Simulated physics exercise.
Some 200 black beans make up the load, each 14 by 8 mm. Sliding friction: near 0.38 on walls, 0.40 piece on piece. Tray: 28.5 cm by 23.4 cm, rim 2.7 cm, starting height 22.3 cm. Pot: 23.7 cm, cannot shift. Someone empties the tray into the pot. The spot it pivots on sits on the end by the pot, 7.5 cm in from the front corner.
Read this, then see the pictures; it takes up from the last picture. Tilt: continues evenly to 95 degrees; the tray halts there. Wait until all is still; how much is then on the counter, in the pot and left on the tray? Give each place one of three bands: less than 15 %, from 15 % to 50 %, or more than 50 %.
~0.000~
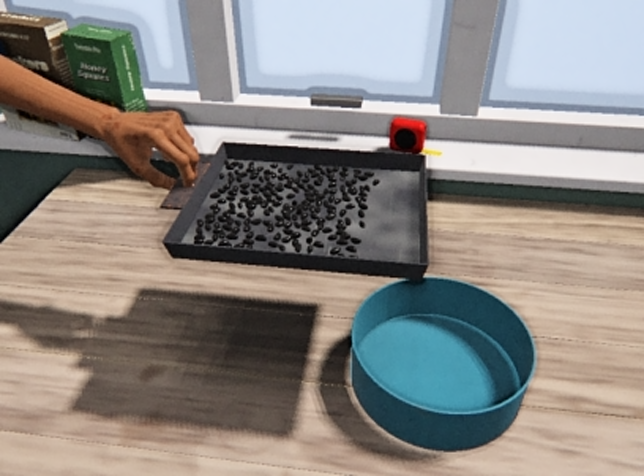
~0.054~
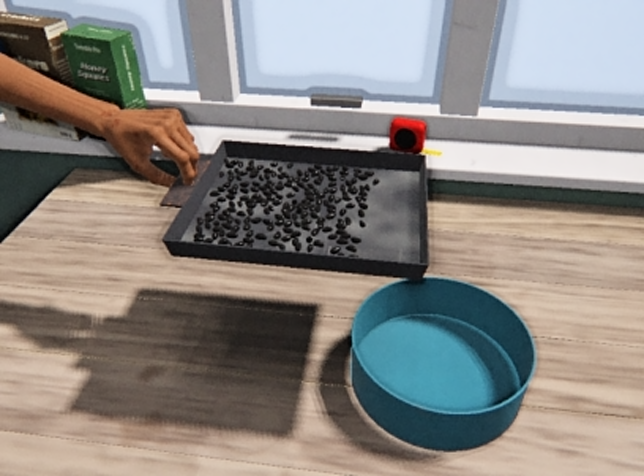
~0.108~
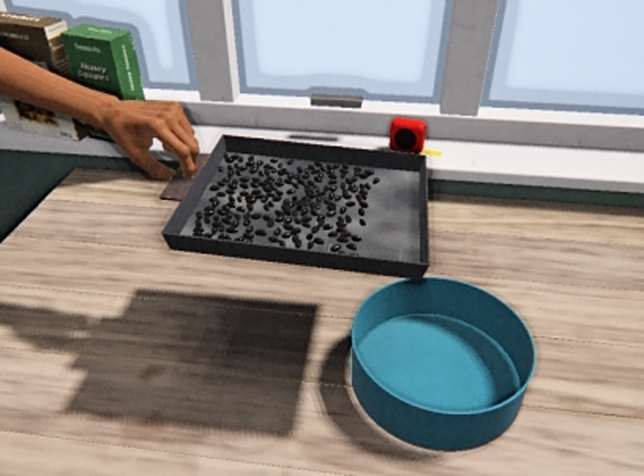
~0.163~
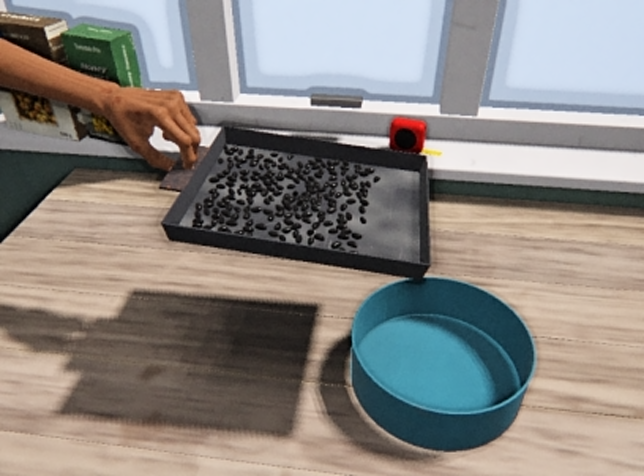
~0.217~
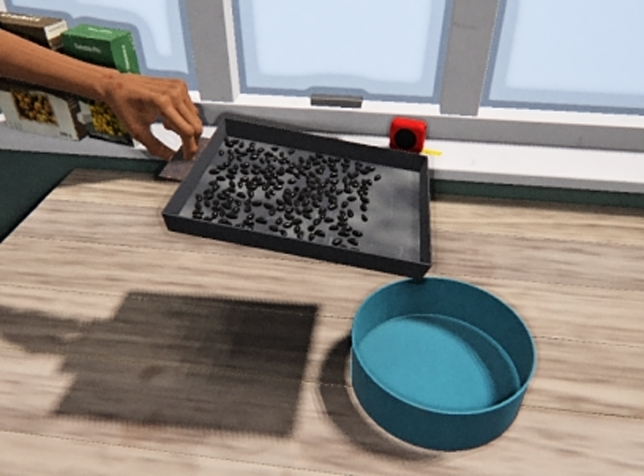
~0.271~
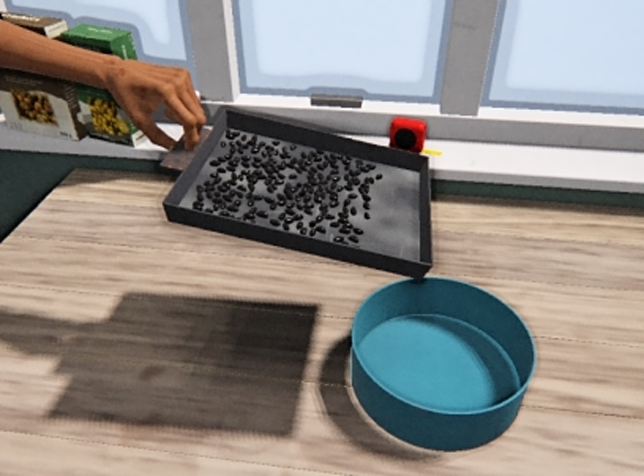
Counter: A middling fraction; pot: The dominant fraction; left on the tray: A small fraction.
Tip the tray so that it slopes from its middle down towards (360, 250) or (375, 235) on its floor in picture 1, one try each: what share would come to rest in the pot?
First try: About 100 percent; second try: About 95 percent.
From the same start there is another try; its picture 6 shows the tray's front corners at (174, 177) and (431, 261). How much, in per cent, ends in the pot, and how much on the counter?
Pot: 65, counter: 35.
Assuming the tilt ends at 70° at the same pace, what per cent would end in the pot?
That comes out at some 5 per cent.
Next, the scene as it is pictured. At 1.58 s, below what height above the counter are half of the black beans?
Height: Around 24 cm.
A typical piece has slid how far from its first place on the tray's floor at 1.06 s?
By then it sits near 15 cm from where it began.
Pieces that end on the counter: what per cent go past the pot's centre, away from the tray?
Around 70 in a hundred.
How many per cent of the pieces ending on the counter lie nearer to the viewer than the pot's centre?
Some 0 per cent.
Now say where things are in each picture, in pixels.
Tray tilt 0 degrees, front corners at (168, 239) and (423, 261); middle of the pieces at (286, 207); pot at (442, 336), in the first picture.
Tray tilt 1 degrees, front corners at (168, 237) and (424, 261); middle of the pieces at (286, 205), in the second picture.
Tray tilt 2 degrees, front corners at (168, 231) and (424, 261); middle of the pieces at (286, 202), in the third picture.
Tray tilt 5 degrees, front corners at (168, 221) and (426, 261), lowest corner right back; middle of the pieces at (287, 197), in the fourth picture.
Tray tilt 8 degrees, front corners at (168, 211) and (427, 261), lowest corner right back; middle of the pieces at (287, 191), in the fifth picture.
Tray tilt 11 degrees, front corners at (169, 201) and (428, 261), lowest corner right back; middle of the pieces at (288, 186); pot at (442, 336). Its pace works out near 50 degrees a second, in the sixth picture.
After 1.06 s, tilt 50 degrees; the tray holds 100 %, the pot 0 %.
After 1.58 s, tilt 76 degrees; the tray holds 90 %, the pot 5 %.
After 2.17 s, tilt 95 degrees; the tray holds 25 %, the pot 35 %.
At rest (3.7 s), counter 30 %, pot 60 %, tray 5 %.
